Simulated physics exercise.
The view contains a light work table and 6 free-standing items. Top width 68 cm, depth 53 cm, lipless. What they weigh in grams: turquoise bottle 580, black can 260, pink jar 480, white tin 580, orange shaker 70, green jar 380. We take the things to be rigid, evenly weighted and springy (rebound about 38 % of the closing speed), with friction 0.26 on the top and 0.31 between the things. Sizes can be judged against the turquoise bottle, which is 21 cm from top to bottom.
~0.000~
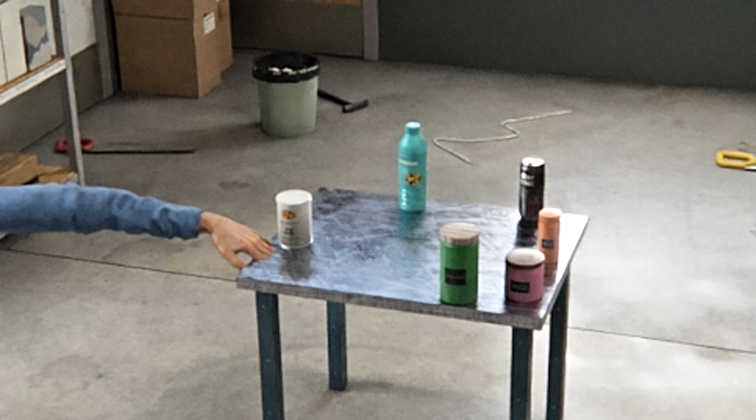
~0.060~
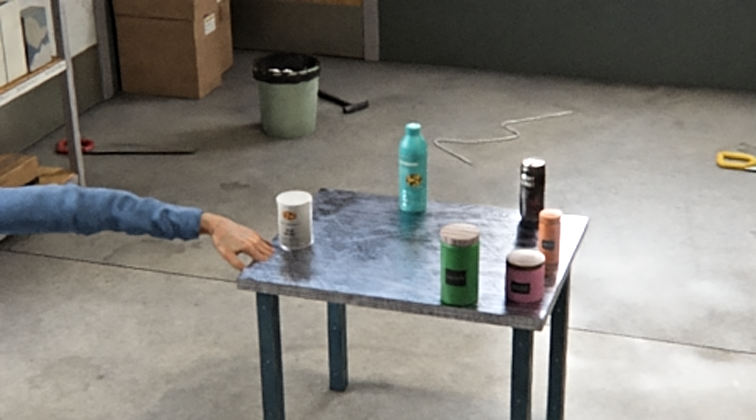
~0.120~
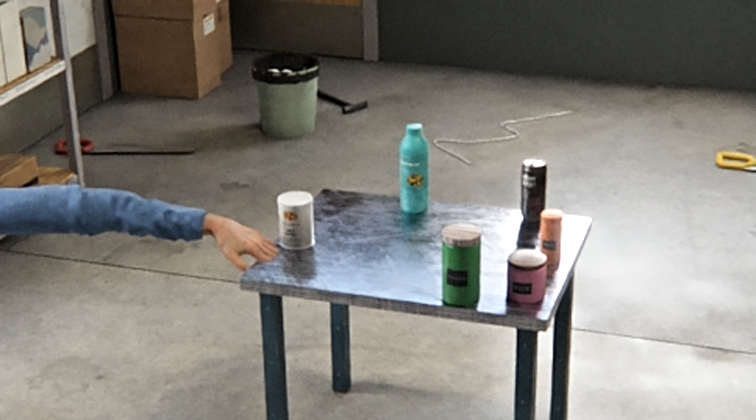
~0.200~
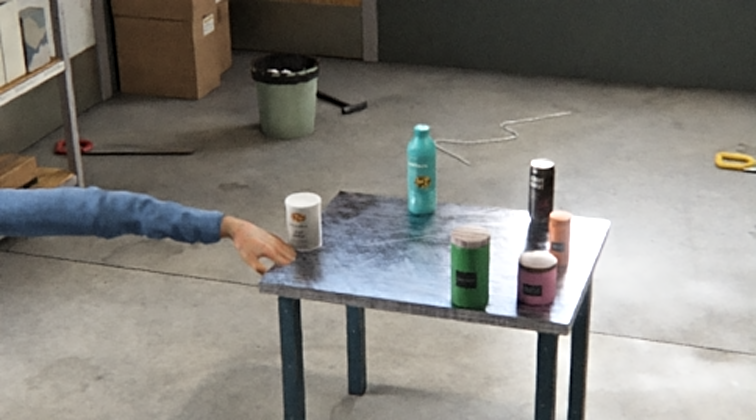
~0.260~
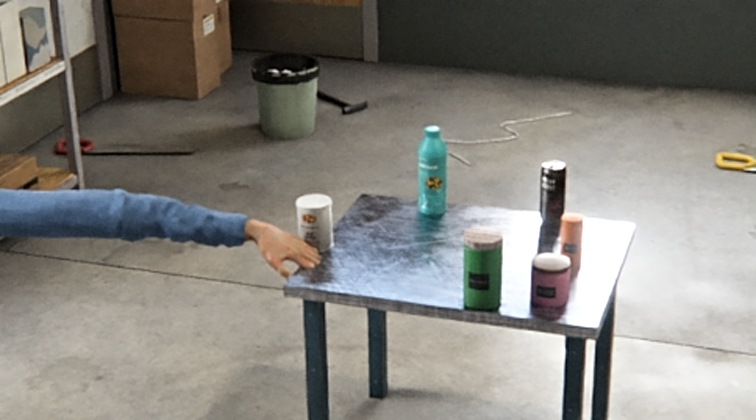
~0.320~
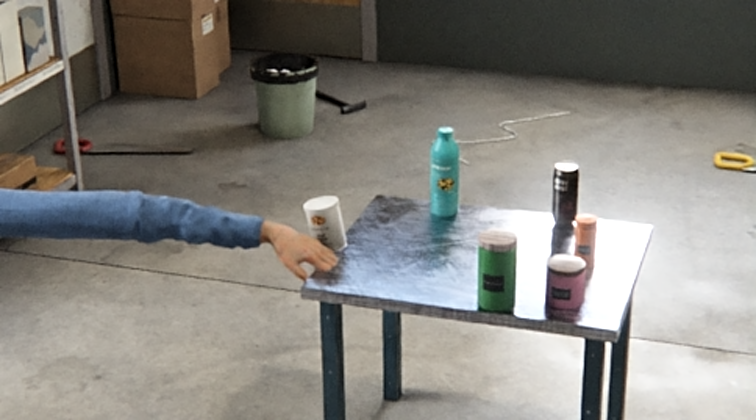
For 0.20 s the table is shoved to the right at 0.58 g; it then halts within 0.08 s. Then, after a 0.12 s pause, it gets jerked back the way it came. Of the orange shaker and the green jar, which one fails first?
The former of the two.
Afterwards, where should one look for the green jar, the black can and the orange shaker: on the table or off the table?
Outcome: The green jar remains on its support; the black can remains on its support; the orange shaker departs its support.
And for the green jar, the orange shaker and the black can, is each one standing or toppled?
Final state - green jar: Remains on its base; orange shaker: Goes over; black can: Remains on its base.
After 0.52 s, table shifted 15 cm; white tin slid 5 cm; turquoise bottle slid 2 cm.
After 0.72 s, pink jar and orange shaker now off the table; green jar slid 9 cm near (502, 270); black can slid 8 cm.
After 0.92 s, green jar slid 6 cm near (488, 268); black can slid 5 cm; turquoise bottle slid 4 cm.
After 1.12 s, green jar resting near (488, 268).
By the end (1.4 s), off the table, pink jar and orange shaker; not toppled but over 5 cm from the start, black can and green jar; the other 2 in place, give or take 5 cm. Seen from the same camera at the end, green jar near (488, 268). Orange shaker went at 0.64 s; green jar was never lost.
